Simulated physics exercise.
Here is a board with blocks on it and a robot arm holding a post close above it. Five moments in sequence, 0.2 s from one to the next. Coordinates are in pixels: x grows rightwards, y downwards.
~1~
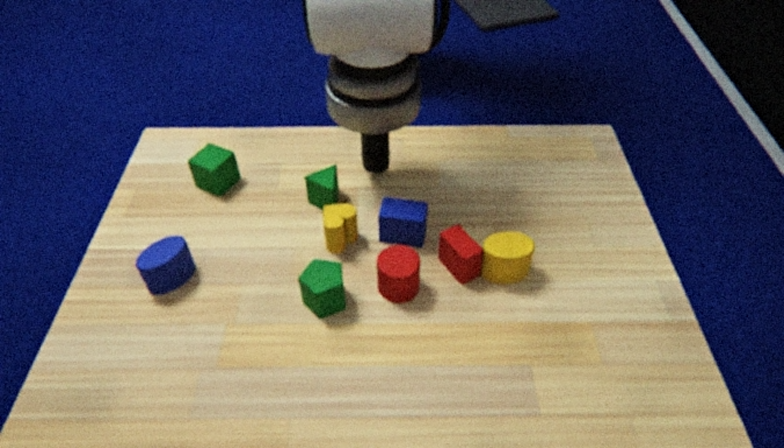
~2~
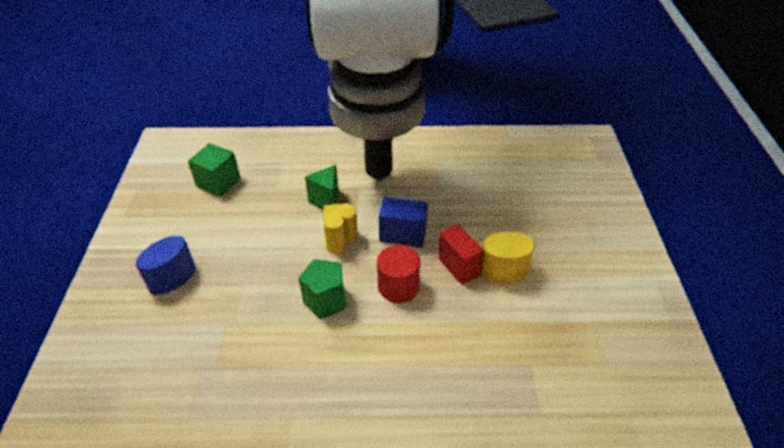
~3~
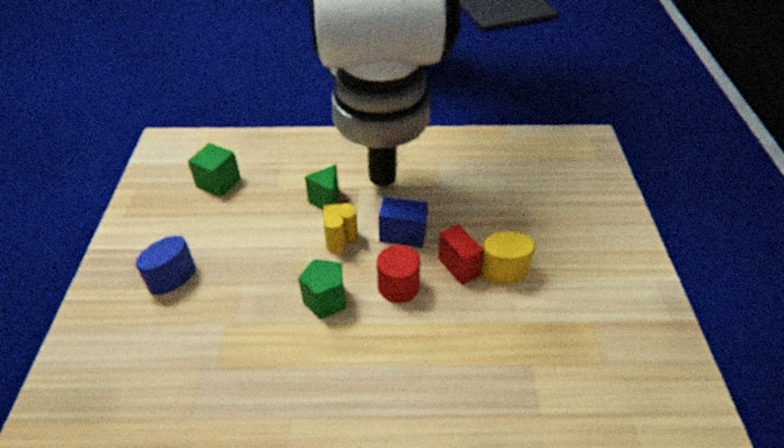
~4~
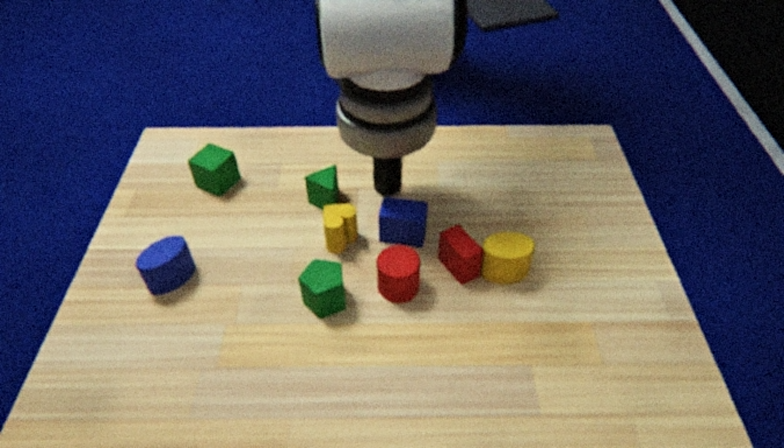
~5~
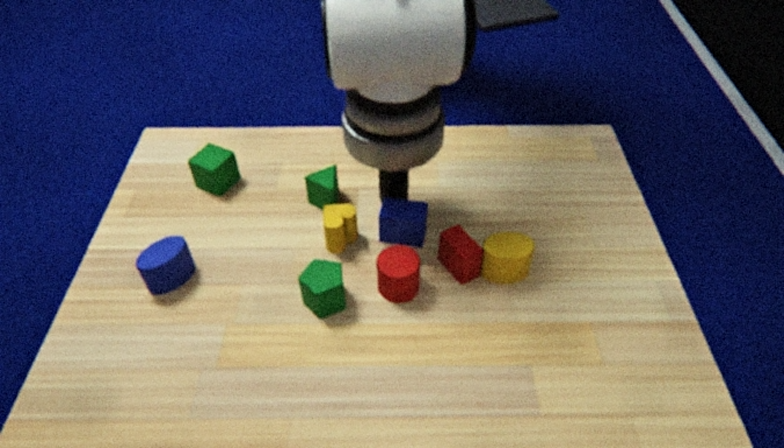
The robot arm moves its black post slightly toward the blue block among still blocks.
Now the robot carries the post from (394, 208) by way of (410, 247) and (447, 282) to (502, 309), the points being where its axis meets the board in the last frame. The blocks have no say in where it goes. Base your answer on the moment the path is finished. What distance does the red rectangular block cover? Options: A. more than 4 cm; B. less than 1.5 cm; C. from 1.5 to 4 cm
Option C.
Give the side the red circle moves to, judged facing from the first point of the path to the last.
To the right.
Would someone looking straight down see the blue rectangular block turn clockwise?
Yes, that is what happens.
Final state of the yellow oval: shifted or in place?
The block you're asking about gets moved.
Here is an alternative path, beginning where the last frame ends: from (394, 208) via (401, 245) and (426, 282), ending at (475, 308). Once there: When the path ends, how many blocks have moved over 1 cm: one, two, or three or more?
I'd say two blocks get moved.
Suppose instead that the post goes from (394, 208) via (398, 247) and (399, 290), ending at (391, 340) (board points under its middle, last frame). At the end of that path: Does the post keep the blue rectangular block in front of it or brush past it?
By the time the path ends, the blue rectangular block is still sitting right in front of the post.
On the path given first. One third of the way, post (411, 237); red circle (397, 271); blue rectangular block (414, 244).
Two thirds of the way, post (449, 273); red circle (393, 291); blue rectangular block (425, 273), turned 30° clockwise; red rectangular block (472, 241); yellow oval (515, 244).
At the end, post (504, 299); red circle (393, 291); blue rectangular block (425, 273), turned 30° clockwise; red rectangular block (481, 244), turned 15° anticlockwise; yellow oval (526, 239).
